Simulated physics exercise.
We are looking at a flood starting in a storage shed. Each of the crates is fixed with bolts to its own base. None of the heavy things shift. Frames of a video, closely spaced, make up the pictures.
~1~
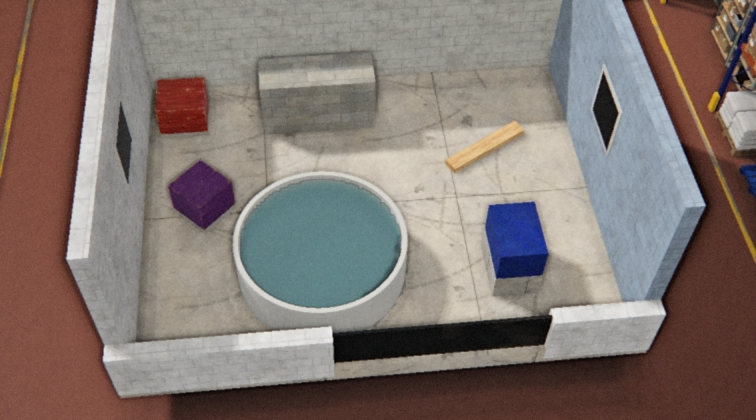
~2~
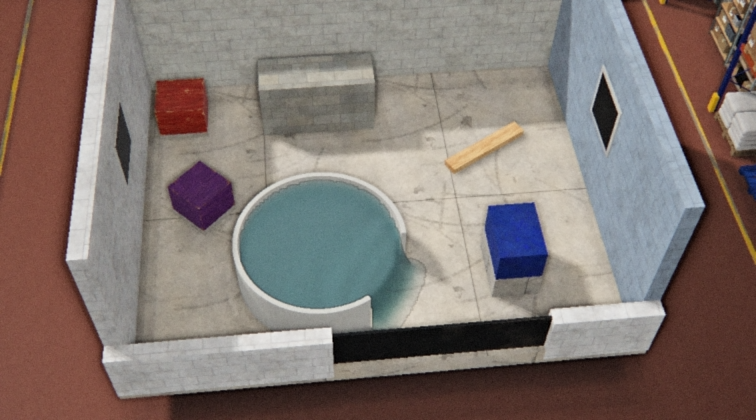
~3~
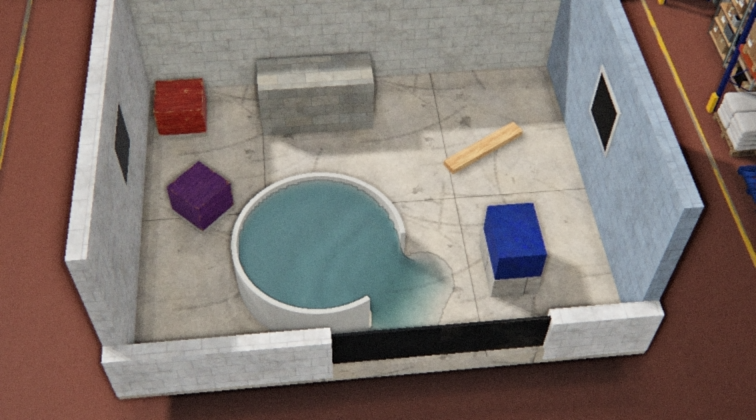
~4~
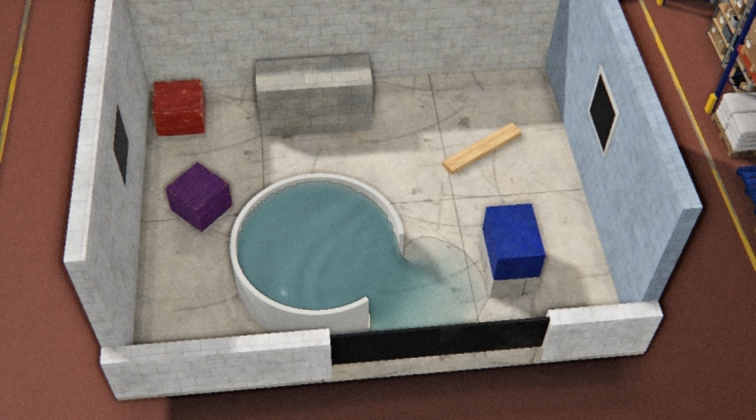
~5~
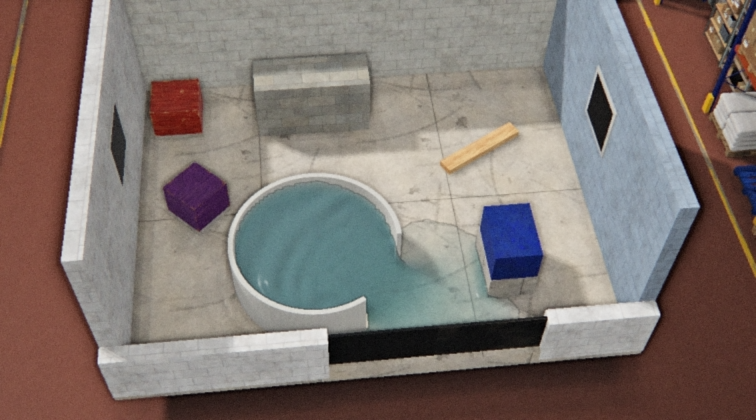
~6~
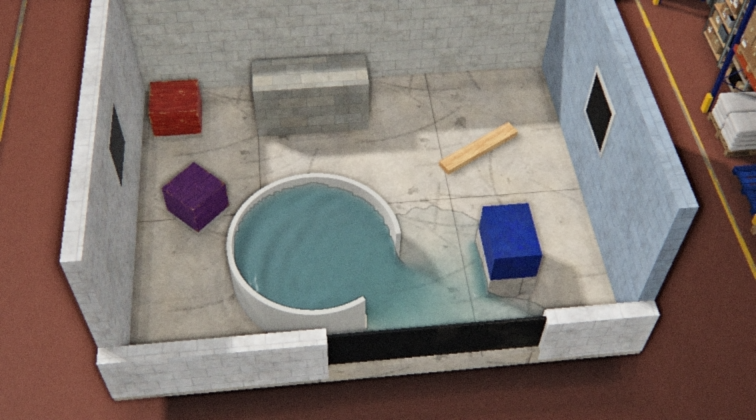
In a storage shed, a round pool opens and water spreads right around a blue box.
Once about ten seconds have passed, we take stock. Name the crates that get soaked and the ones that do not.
As I see it, the purple crate has too short a plinth; the blue crate has a tall enough plinth; the red crate has too short a plinth.
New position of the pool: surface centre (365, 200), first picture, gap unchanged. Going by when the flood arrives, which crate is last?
I'd go with the crate marked red.
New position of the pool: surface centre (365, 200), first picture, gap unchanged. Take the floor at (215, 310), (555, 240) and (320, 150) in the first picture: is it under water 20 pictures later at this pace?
Results in order - swamped, swamped, left untouched.
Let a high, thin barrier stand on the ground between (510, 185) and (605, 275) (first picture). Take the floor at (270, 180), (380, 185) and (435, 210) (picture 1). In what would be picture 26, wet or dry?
One by one: Spared, soaked, soaked.
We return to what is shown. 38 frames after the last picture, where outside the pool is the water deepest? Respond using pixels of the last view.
Near (542, 69).
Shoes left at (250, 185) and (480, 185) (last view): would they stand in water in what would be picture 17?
The first place is spared and the second is inundated.
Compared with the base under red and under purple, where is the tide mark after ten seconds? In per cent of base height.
The first reaches around 240 in a hundred, the second around 170.
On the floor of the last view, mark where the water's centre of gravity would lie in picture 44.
About (411, 208).
A moment on, water covers 20 % of the floor; the purple crate not reached, the blue crate water round its plinth, the red crate not reached.
Next, water covers 35 % of the floor; the purple crate not reached, the blue crate water round its plinth, the red crate not reached.
Then, water covers 65 % of the floor; the purple crate not reached, the blue crate water round its plinth, the red crate not reached.
Later, water covers 90 % of the floor; the purple crate water round its plinth, the blue crate water round its plinth, the red crate water round its plinth.
In the end, water covers 100 % of the floor; the purple crate was topped, the blue crate stayed above the water, the red crate was topped.
